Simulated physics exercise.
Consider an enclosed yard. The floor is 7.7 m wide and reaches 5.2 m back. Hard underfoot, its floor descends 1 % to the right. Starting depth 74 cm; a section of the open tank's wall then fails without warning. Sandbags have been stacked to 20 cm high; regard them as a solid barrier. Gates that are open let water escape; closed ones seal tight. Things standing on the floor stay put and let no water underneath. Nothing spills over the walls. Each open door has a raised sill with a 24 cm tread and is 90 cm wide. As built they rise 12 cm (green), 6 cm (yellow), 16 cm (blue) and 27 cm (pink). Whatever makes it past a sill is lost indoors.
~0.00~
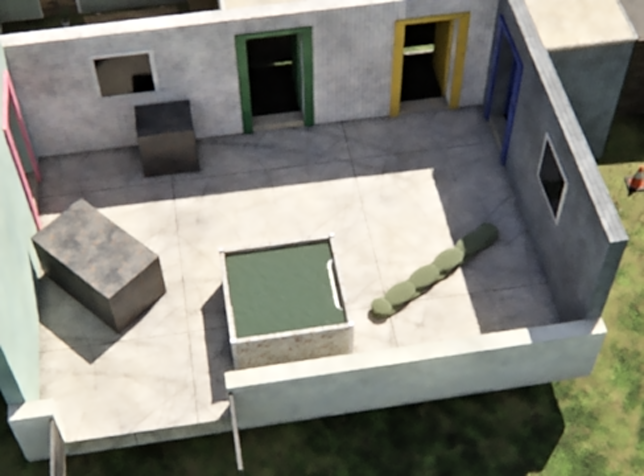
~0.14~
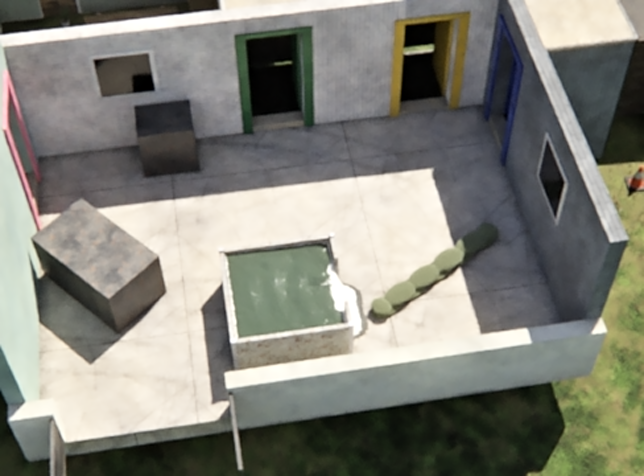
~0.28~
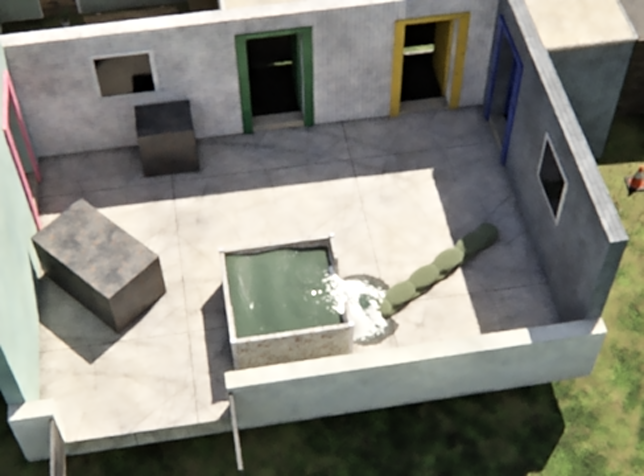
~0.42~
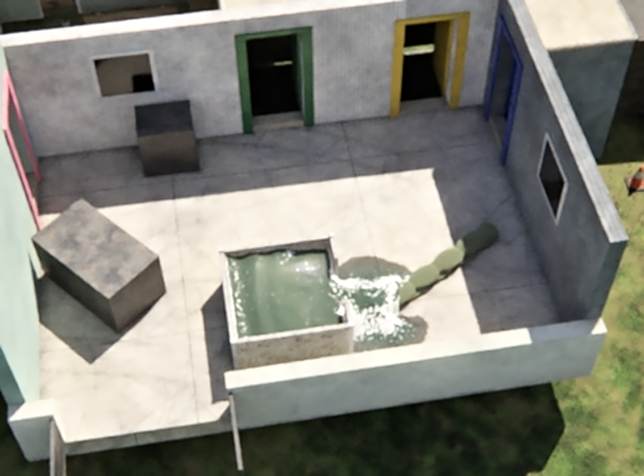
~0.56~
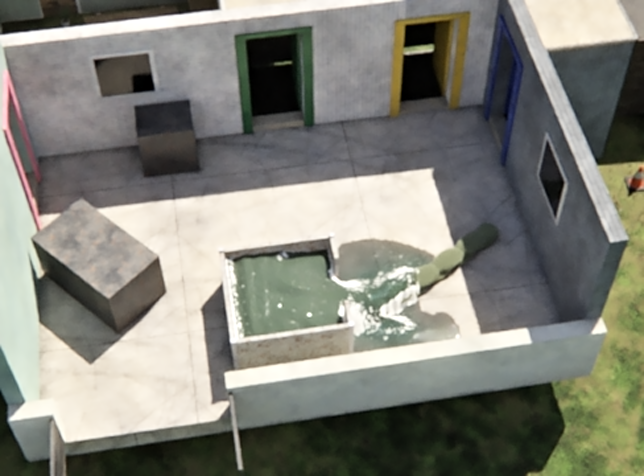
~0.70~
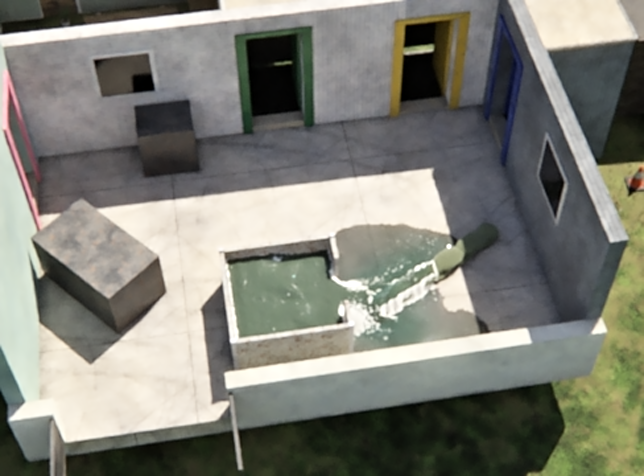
Green water pouring from a gap in the right side of an open tank, foaming and spreading across a walled yard's pale floor around stacked sandbags.
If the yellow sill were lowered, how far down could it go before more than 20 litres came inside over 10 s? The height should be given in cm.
Down to about 14.5 cm.
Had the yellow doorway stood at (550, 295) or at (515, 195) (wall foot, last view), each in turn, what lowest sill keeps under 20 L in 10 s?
About 16 cm, then about 11.5 cm.
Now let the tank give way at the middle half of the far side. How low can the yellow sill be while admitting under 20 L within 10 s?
Some 7.0 centimetres.
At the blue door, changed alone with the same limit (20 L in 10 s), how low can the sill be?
Blue - roughly 15 cm.
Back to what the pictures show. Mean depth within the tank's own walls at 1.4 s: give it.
Averaged depth comes out at about 45 cm.
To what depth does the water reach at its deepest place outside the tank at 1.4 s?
I'd put it near 42 cm.
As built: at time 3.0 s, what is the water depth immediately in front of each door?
Centimetres: Green = 0, yellow = 16, blue = 17, pink = 0.
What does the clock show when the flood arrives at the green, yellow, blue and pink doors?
Green 4.0 s, yellow 2.0 s, blue 1.6 s, pink not in the 10 s.
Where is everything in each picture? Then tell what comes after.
In the first picture, still water, 74 cm deep, in the open tank at (285, 290); the yellow door at (428, 69) is dry.
In the second picture, water pours out at (339, 302) and has run 0.3 m, to (363, 326); about 6 cm deep outside, 74 cm at the back.
In the third picture, the gap is at (339, 302), the front 0.8 m out at (387, 292); the back of the open tank holds 73 cm.
In the fourth picture, water pours out at (339, 302) and has run 1.2 m, to (406, 274); about 8 cm deep outside, 66 cm at the back.
In the fifth picture, the gap is at (339, 302), the front 1.6 m out at a hidden place; the back of the open tank holds 63 cm.
In the sixth picture, water pours out at (339, 301) and has run 2.1 m, to a hidden place; about 5 cm deep outside, 62 cm at the back; the yellow door at (428, 69), 4.5 m from the gap, is still 2.7 m from the nearest water.
After 1.4 s water covers 25 % of the floor, deepest (42 cm) near (367, 309); it has not reached the yellow door.
After 3.0 s water covers 40 % of the floor, deepest (30 cm) near (367, 309); 16 cm at the yellow door, 20 litres in over its 6 cm sill.
After 10.0 s water covers 75 % of the floor, deepest (10 cm) near (503, 180); 8 cm at the yellow door, 184 litres in over its 6 cm sill.
At the yellow door as built, the water arrived by 2.1 s and peaked near 18 cm at 4.8 s.
With a sill of 12 cm, 42 litres would have come in within the 10 s; with 16 cm, 11 litres. So under 20 litres takes about 14.5 cm.
